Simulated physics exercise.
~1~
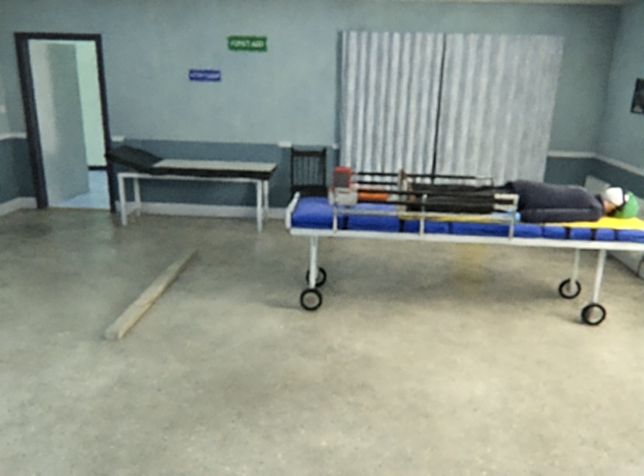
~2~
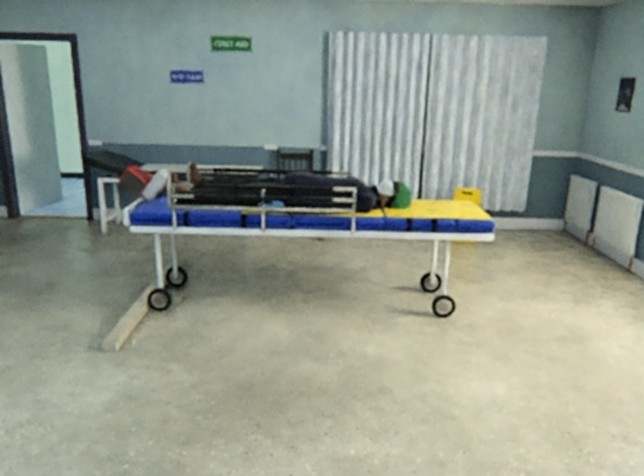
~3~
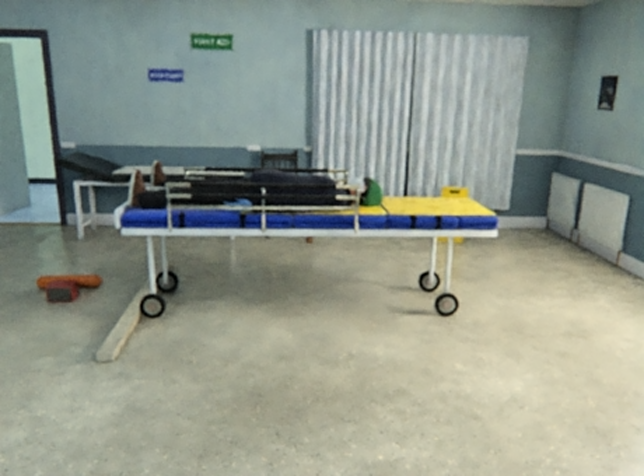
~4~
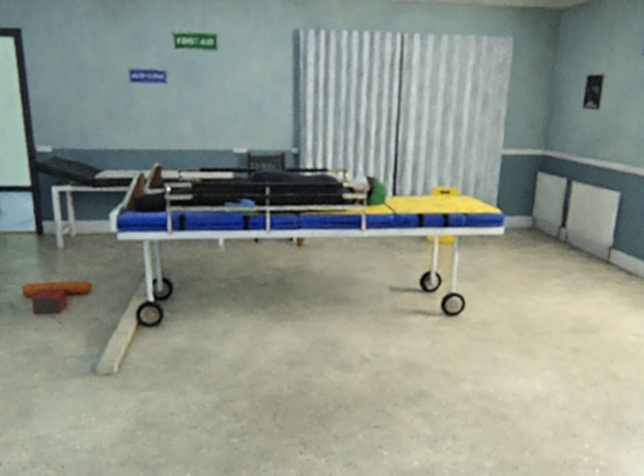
A wheeled trolley with a blue and yellow mattress carries a person in dark clothes, lying flat with a green-capped head to the right, across a grey-walled first-aid room seen from the side. Red and orange objects and a pale item sit near the legs, and a low sill lies on the floor. The trolley rolls left and its front wheels meet the sill, where it stays level. The person slides toward the foot end as the red and orange objects shift left, then drop to the floor. The pale item remains aboard, and the feet stop short of the edge.
